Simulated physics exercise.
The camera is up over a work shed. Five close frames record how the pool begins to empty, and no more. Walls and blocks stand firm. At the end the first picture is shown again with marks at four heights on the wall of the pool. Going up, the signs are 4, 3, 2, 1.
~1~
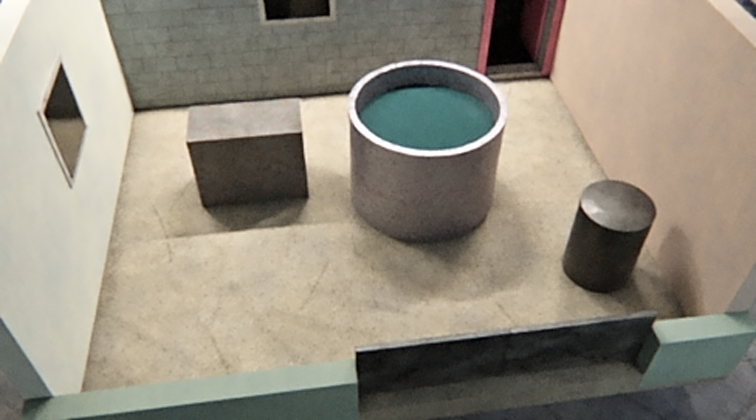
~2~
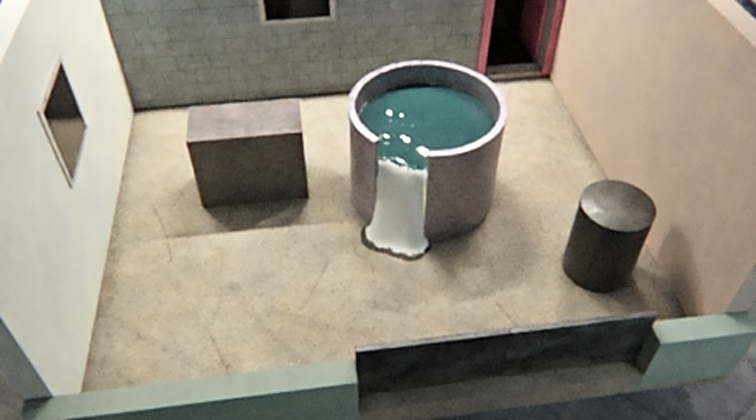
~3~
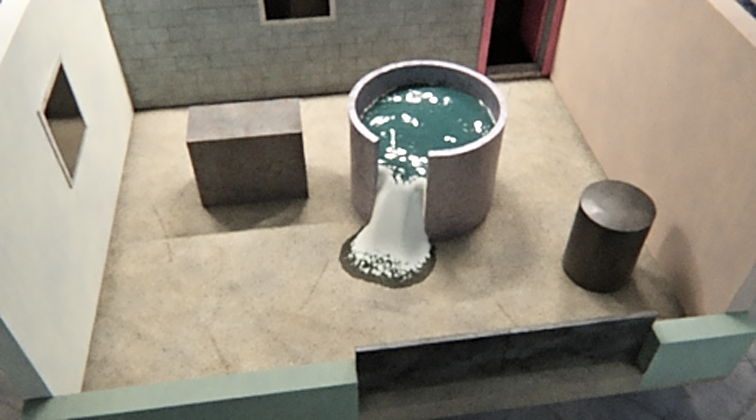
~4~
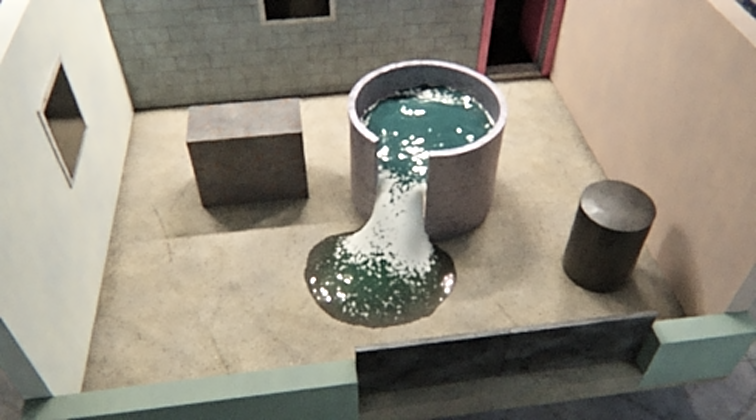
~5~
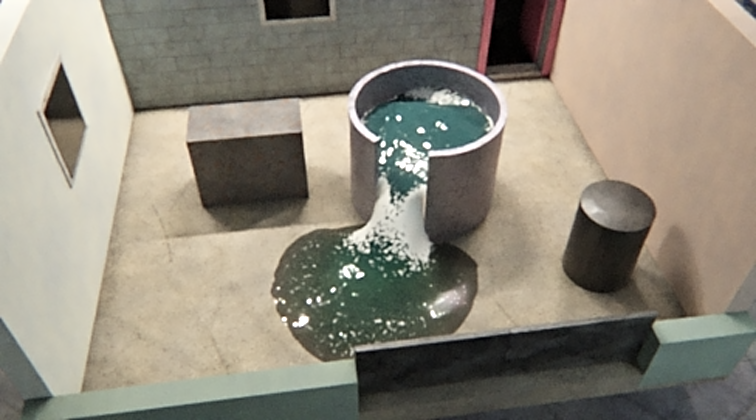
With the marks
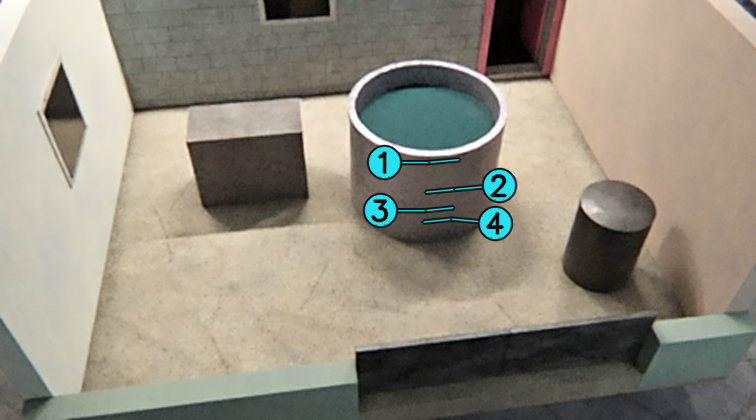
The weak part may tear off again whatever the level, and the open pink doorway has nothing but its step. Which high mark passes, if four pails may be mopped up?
Take 2.
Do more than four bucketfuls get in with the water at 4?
No, that is safe.
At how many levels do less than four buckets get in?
Three.
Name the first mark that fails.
1 it is.
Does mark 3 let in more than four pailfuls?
No.
In cyan, 1 at (443, 161); 2 at (440, 190); 3 at (439, 209); 4 at (438, 220); from the bottom up 4, 3, 2, 1.
With 1, about 9 bucketfuls get in.
With 2, a splash gets over, under a bucket.
With 3, nothing gets over.
With 4, nothing gets over.
